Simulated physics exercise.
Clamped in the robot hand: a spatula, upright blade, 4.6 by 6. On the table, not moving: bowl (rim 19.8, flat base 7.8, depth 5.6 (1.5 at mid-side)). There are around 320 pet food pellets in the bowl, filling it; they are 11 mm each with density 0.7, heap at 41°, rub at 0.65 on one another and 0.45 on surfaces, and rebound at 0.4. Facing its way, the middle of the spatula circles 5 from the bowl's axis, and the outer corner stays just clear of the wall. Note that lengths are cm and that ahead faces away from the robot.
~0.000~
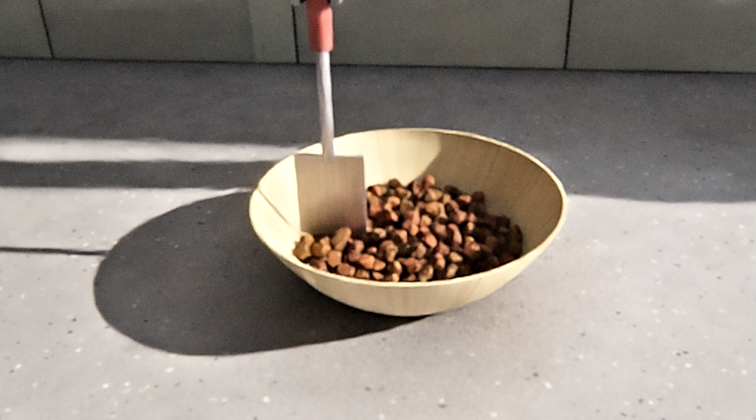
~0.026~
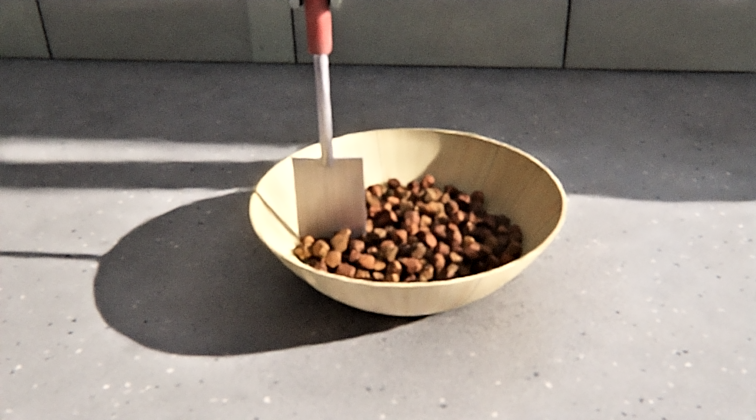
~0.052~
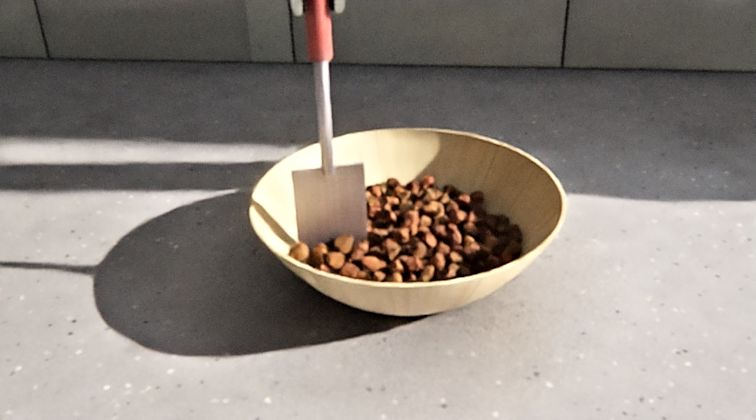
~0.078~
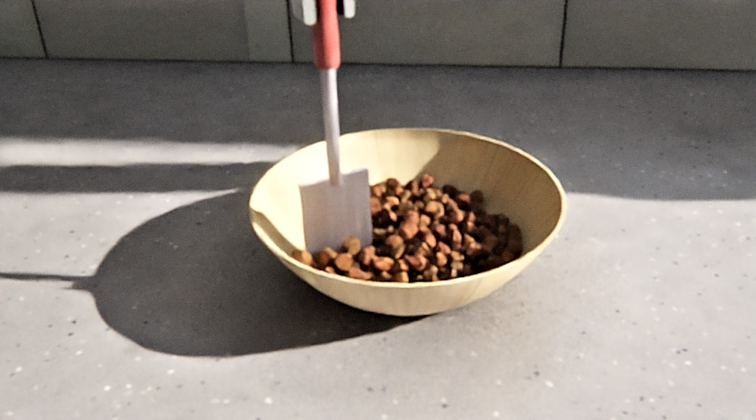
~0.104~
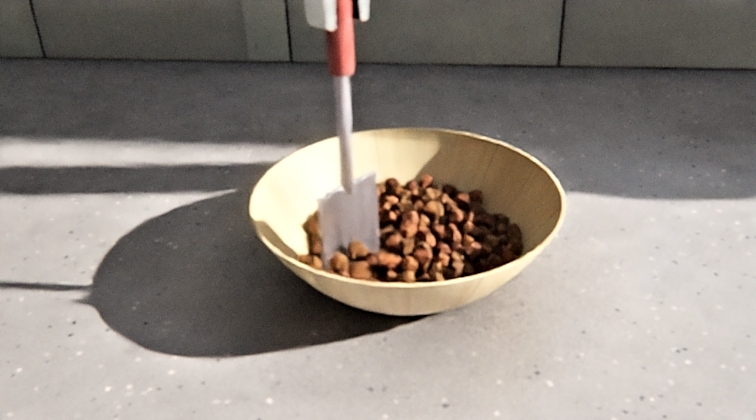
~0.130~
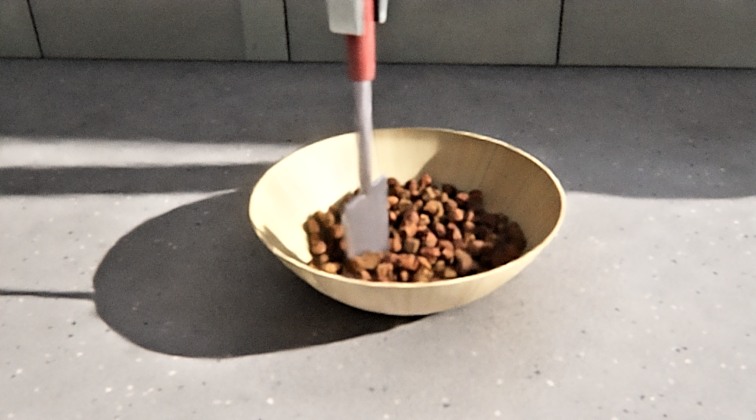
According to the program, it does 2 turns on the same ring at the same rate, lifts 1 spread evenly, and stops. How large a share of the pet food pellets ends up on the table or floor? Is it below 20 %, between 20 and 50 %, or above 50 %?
Below 20 %.
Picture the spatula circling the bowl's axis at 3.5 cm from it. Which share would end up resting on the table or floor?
Near 5 %.
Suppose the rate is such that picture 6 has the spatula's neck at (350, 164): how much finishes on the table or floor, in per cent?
I'd put it close to 15 per cent.
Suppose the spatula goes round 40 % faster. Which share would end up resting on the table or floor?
About 30 percent, I'd say.
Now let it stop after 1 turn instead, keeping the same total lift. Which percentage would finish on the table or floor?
It would be around 10 percent.
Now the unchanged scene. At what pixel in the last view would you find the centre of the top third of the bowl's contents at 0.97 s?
The centre is close to (433, 225).
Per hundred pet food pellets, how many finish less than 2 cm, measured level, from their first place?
20 %.
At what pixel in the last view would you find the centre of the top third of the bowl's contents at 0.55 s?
I'd point to somewhere close to (326, 192).
After 0.55 s, 323° round, highest piece 8 above the table; 289 in the bowl, 23 on the table or floor, 5 in flight or on the tool.
After 0.97 s, 220° round, highest piece 6 above the table; 274 in the bowl, 41 on the table or floor, 2 in flight or on the tool.
After 1.38 s, 0° round, highest piece 4 above the table; 272 in the bowl, 45 on the table or floor.
After 2.08 s, 0° round, highest piece 4 above the table; 272 in the bowl, 45 on the table or floor.
In the end, 272 in the bowl, 45 on the table or floor. That is 14 % on the table or floor.
